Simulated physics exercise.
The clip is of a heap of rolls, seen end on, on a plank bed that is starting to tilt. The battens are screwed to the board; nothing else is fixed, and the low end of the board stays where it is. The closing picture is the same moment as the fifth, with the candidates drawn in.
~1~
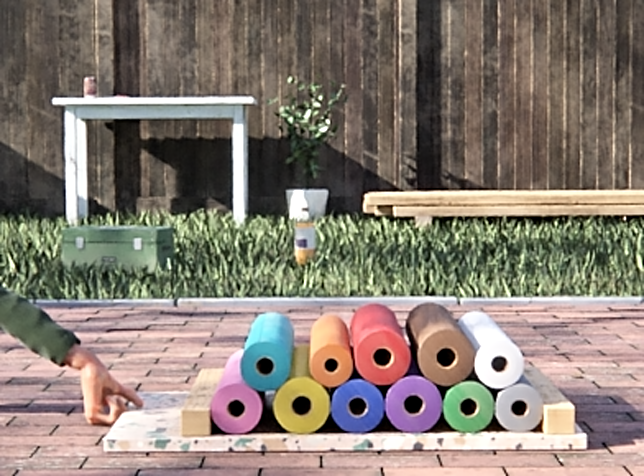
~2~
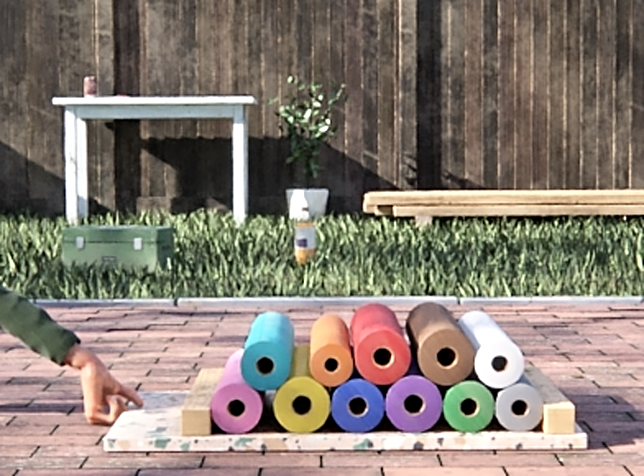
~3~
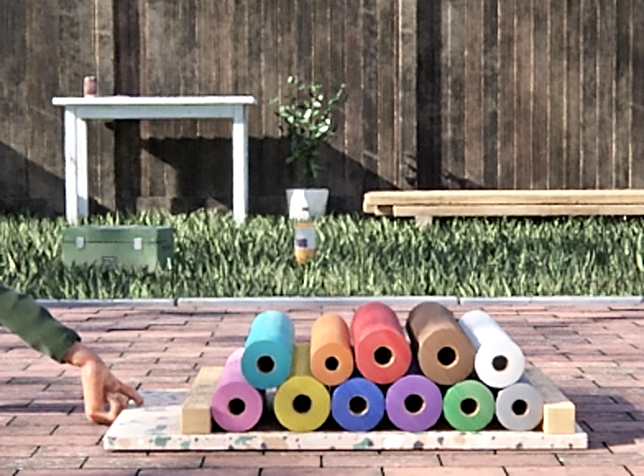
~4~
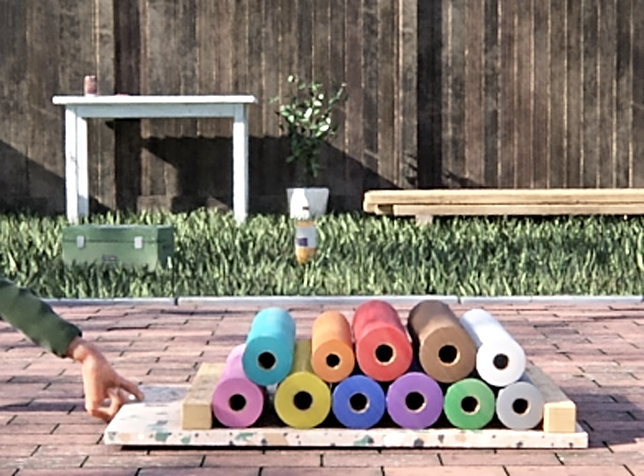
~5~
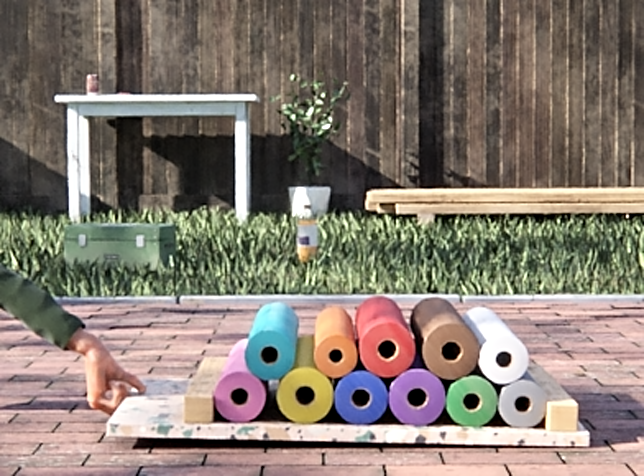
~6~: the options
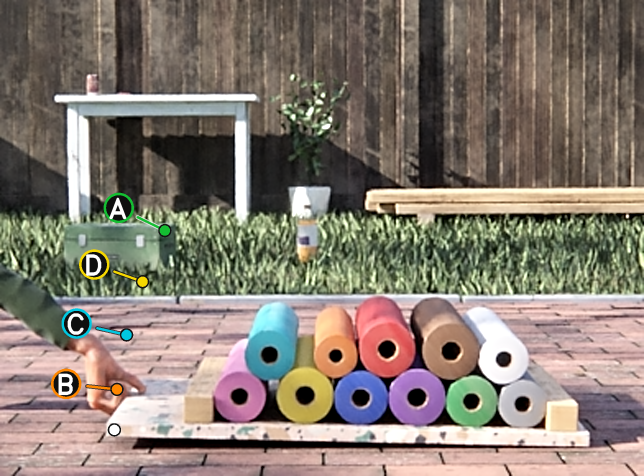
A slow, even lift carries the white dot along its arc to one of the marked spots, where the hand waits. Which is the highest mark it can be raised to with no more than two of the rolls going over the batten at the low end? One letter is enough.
Up to A.
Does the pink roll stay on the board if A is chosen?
Yes, with A.
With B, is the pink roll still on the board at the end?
Yes, with B.
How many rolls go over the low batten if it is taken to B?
It comes to none.
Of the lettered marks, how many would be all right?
The number is four.
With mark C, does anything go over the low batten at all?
No, at C.
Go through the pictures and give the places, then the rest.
In the first picture, pink roll (236, 409); yellow roll (302, 406); blue roll (358, 406).
In the second picture, blue roll (358, 406); purple roll (414, 404).
In the third picture, board (344, 404); pink roll (236, 406); yellow roll (302, 404); brown roll (447, 356).
In the fourth picture, board (345, 401); pink roll (237, 402); yellow roll (303, 400); green roll (470, 405).
In the fifth picture, board (346, 397); pink roll (240, 397); yellow roll (305, 396).
On the marked copy, A at (165, 231); B at (117, 390); C at (127, 335); D at (143, 282); the white dot at (114, 430).
Following A. Soon after the start, board at 16°.
Later, board at 27°.
In the end, board at 27°, two over the low batten (brown, white).
As for the rest, B none over the low batten; C none over the low batten; D none over the low batten.
